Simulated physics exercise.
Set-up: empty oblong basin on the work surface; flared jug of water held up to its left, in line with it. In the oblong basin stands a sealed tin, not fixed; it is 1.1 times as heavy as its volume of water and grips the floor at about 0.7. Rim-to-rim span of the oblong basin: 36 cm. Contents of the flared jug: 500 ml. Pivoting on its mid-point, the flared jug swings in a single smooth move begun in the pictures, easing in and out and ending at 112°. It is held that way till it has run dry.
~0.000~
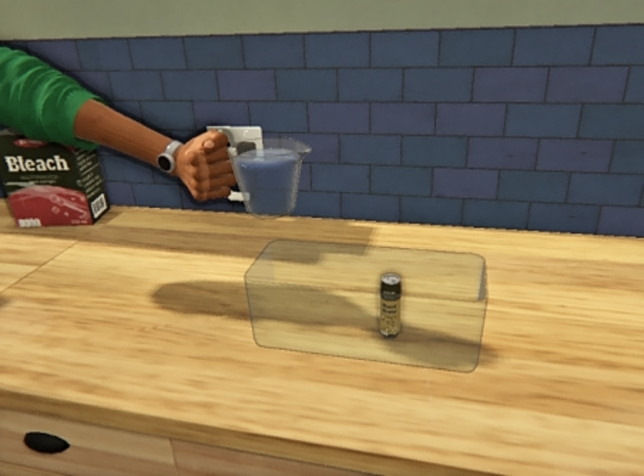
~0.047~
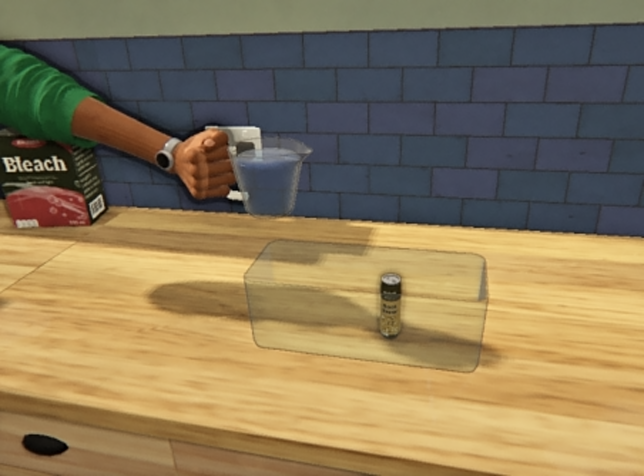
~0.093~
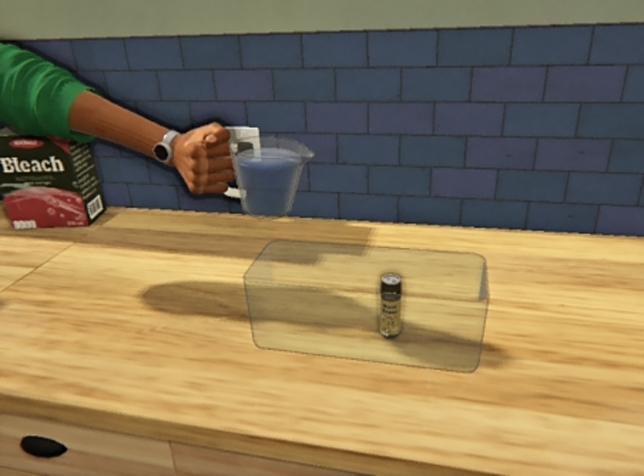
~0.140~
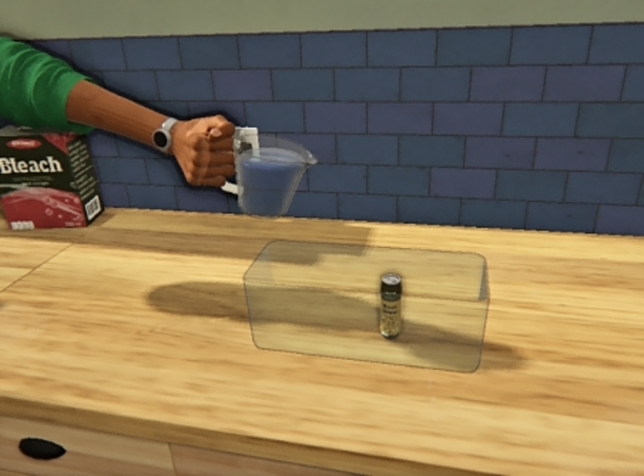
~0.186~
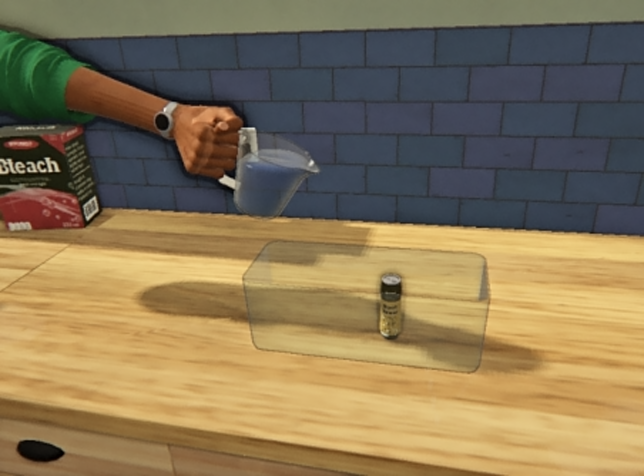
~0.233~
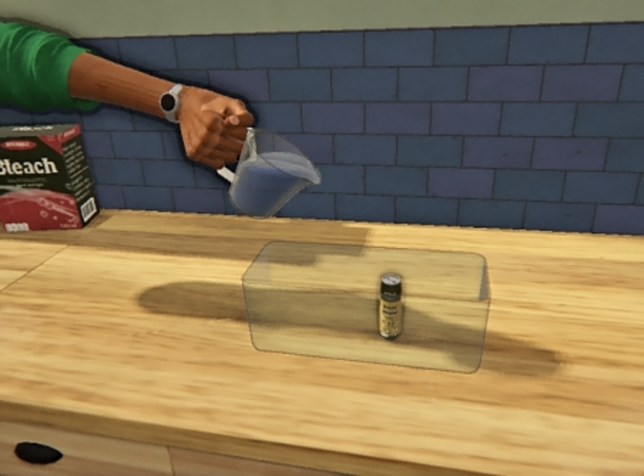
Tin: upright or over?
It stays erect.
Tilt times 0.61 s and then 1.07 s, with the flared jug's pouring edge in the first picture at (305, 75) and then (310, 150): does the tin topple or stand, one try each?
The tin overturns the first time and stays vertical the second time.
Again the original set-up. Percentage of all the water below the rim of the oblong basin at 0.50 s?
About 36%.
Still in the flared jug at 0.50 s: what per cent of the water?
About 34 per cent.
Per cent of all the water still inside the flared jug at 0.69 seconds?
About 2 % is still there.
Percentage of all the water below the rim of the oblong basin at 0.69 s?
Roughly 92 per cent.
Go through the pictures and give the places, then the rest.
The first picture shows tilt 0°; pouring edge (311, 150); surface from (238, 155) to (301, 158); the oblong basin's rim runs from (258, 259) to (486, 278); the tin's top is at (391, 281).
The second picture shows tilt 2°; pouring edge (312, 151); surface from (237, 155) to (301, 158).
The third picture shows tilt 6°; pouring edge (314, 155); surface from (238, 153) to (302, 159).
The fourth picture shows tilt 14°; pouring edge (318, 161); surface from (240, 153) to (306, 161).
The fifth picture shows tilt 24°; pouring edge (320, 171); surface from (243, 156) to (312, 165).
The sixth picture shows tilt 36°; pouring edge (321, 182); surface from (243, 164) to (312, 173); 2 per cent is over the edge.
By 0.50 s the tilt is 103° and 35 per cent is still to pour; the tin stands where it began.
By 0.69 s the tilt is 112° and 2 per cent is still to pour; the tin stands where it began.
By 0.89 s the tilt is 112° and 0 per cent is still to pour; the tin stands where it began.
By 1.11 s the tilt is 112° and 0 per cent is still to pour; the tin stands where it began.
At rest the tin stands where it began.
